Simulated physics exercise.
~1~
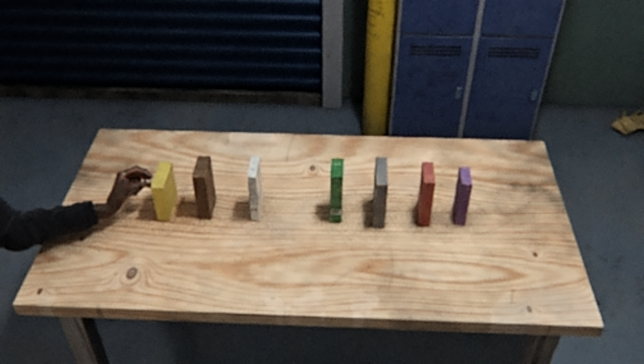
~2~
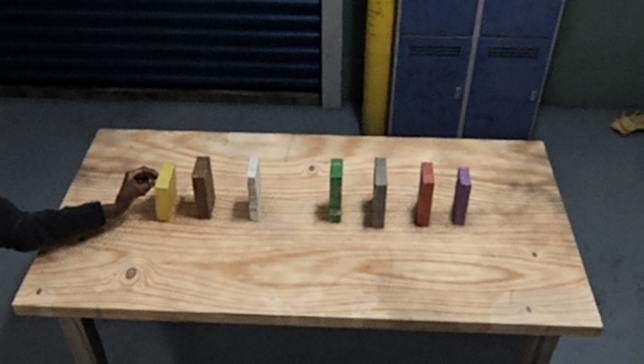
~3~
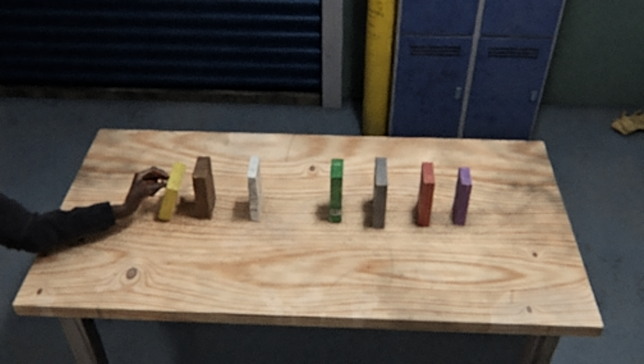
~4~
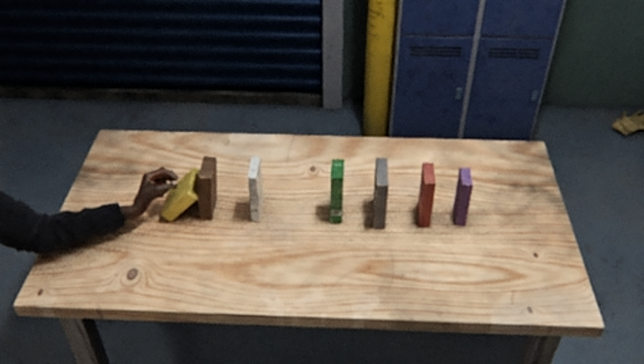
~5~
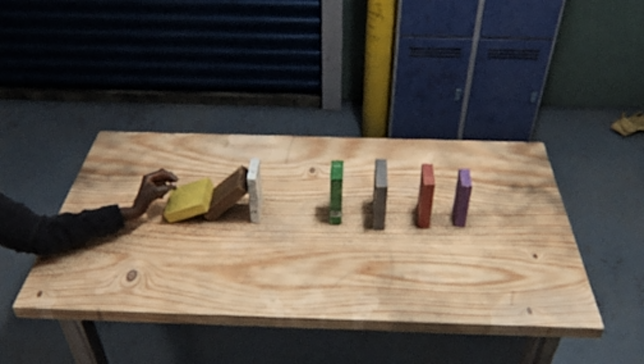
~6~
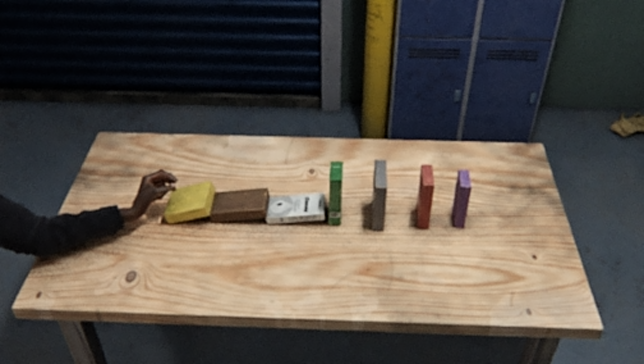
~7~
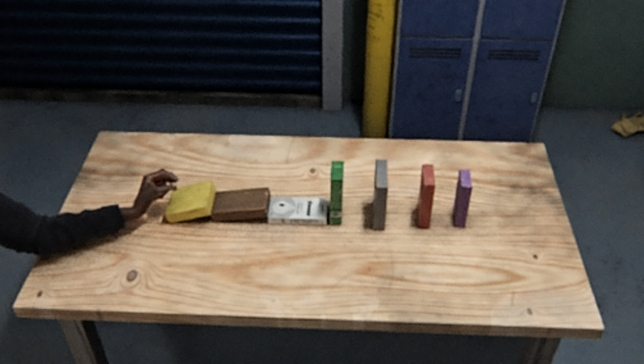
The video shows a hand tipping the yellow board at the left end of a spaced row on a wooden table, toppling the brown block and then the white packet rightward, while the green, grey, red and purple pieces remain standing.
